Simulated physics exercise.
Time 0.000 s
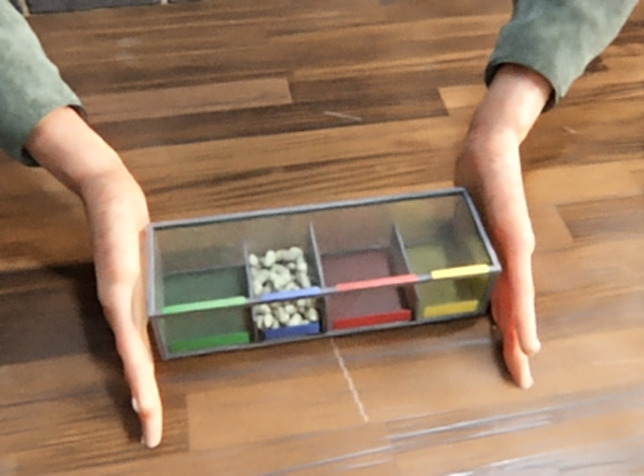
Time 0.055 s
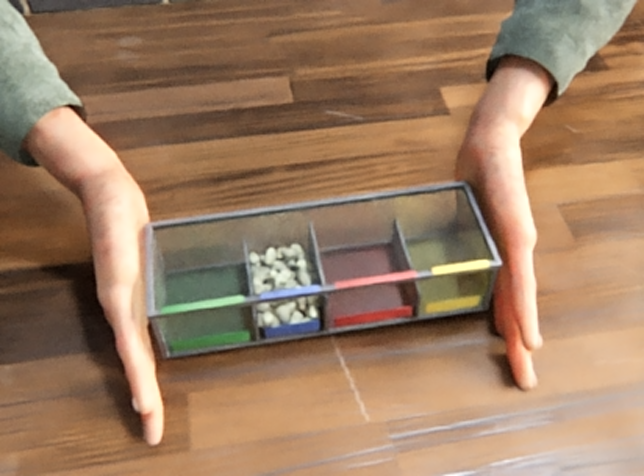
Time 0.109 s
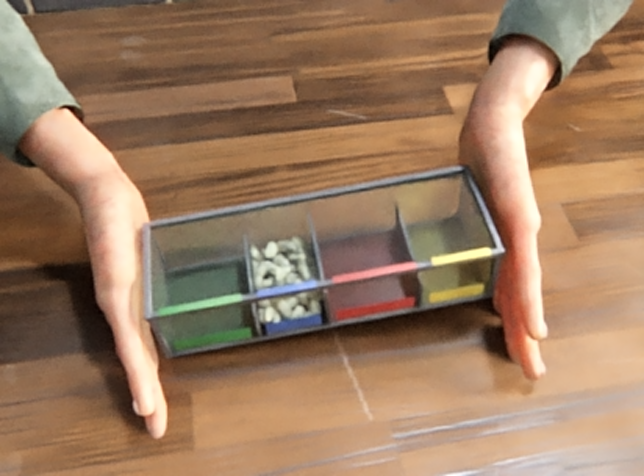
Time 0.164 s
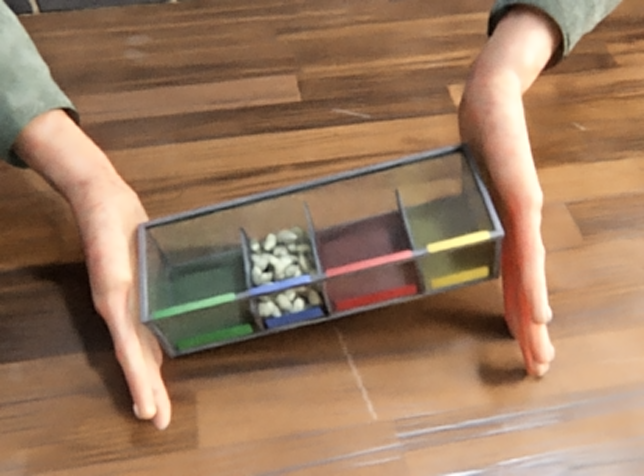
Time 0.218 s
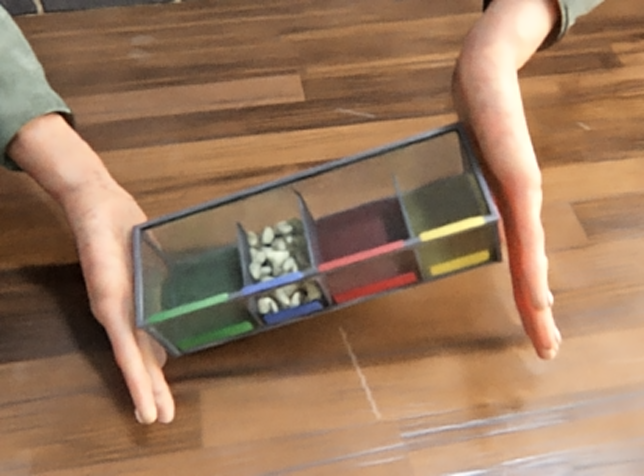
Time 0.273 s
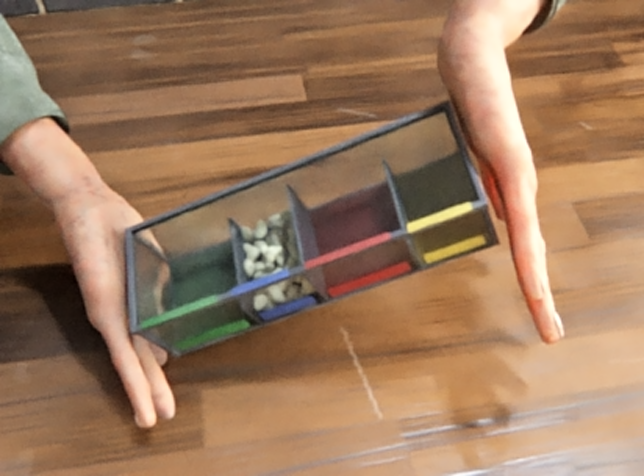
A clear divided box holding white beans tilts down to the left between two hands.
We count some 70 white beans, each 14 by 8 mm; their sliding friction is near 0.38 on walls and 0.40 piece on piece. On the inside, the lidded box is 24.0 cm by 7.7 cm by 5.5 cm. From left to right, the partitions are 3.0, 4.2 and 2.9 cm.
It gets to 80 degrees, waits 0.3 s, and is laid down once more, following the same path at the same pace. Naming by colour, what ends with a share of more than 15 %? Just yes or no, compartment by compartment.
Red gets a no, blue gets a yes, green gets a yes, yellow gets a no.
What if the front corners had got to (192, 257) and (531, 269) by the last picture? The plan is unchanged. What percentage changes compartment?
That gives some 10 per cent.
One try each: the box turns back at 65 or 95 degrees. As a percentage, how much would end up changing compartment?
About 5 and about 85 per cent, in that order.
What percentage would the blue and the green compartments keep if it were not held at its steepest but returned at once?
Then: Blue 75; green 25.
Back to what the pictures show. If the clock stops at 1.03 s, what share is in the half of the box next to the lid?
Something like 30 percent of the pieces.
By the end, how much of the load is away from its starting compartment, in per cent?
25 per cent, roughly.
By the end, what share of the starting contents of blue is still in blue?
About 70 in a hundred.
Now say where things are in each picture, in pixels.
In the first picture, box tilt 0 degrees, front corners at (154, 313) and (494, 268); blue 100 %.
In the second picture, box tilt 1 degrees, front corners at (154, 313) and (495, 263).
In the third picture, box tilt 6 degrees, front corners at (151, 314) and (497, 250), lowest corner left front.
In the fourth picture, box tilt 12 degrees, front corners at (147, 318) and (496, 233), lowest corner left front.
In the fifth picture, box tilt 18 degrees, front corners at (143, 322) and (492, 217), lowest corner left front.
In the sixth picture, box tilt 24 degrees, front corners at (137, 327) and (480, 202), lowest corner left front; blue 100 %. Its pace works out near 115 degrees a second.
After 1.03 s, tilt 80 degrees; blue 75 %, green 25 %.
After 1.54 s, tilt 40 degrees; blue 75 %, green 25 %.
Then, at 2.11 s, tilt 0 degrees; blue 75 %, green 25 %.
At rest (2.4 s), red 0 %, blue 75 %, green 25 %, yellow 0 %.
